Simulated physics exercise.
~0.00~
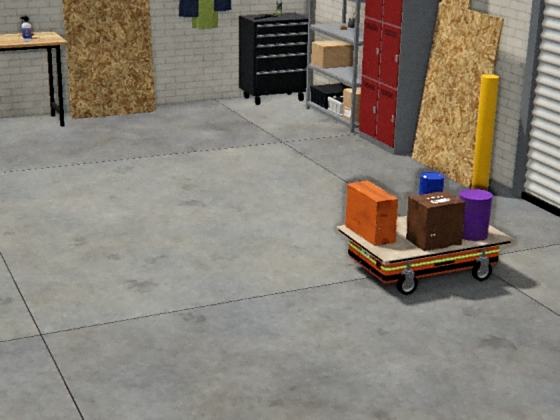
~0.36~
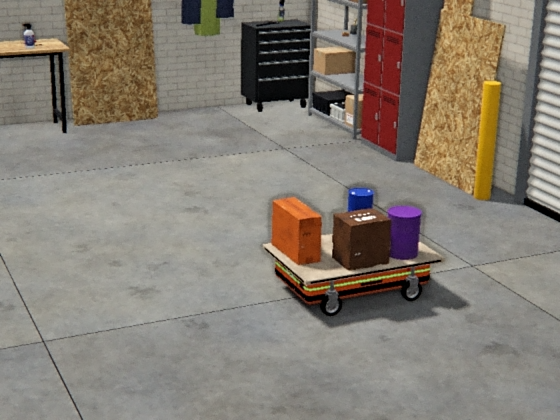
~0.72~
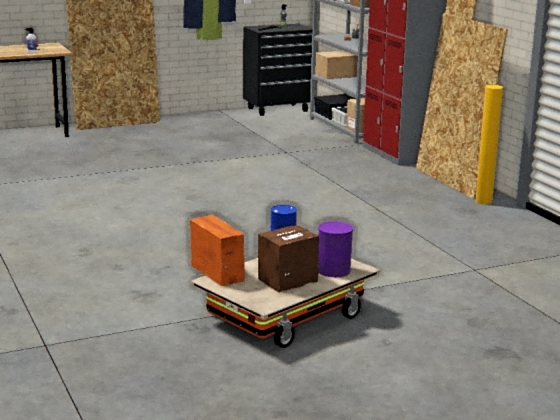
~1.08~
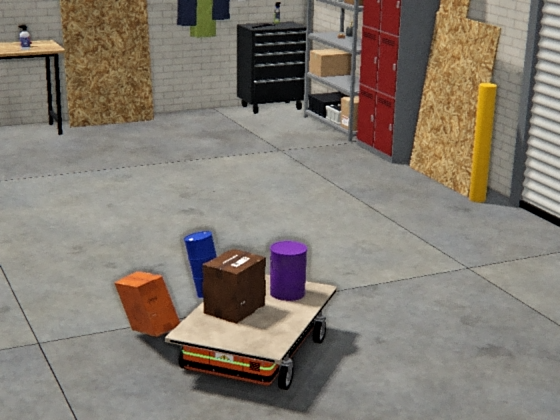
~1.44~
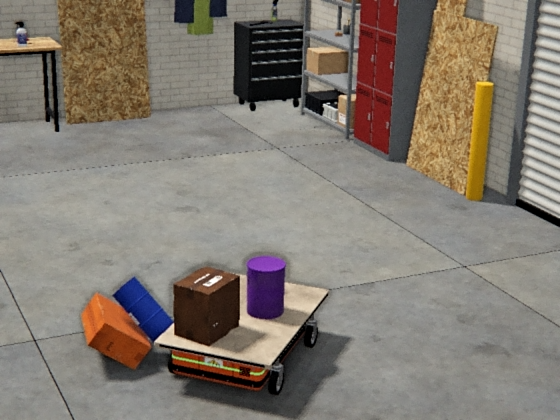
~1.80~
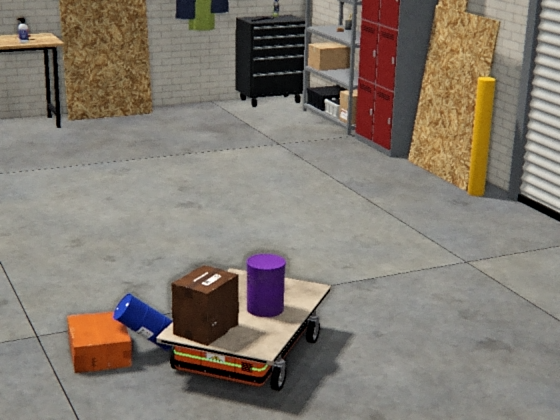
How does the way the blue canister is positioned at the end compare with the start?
At the start the blue canister stands upright on the cart's deck. By the end it is leaning at a slant off the deck, between the orange box and the cart.
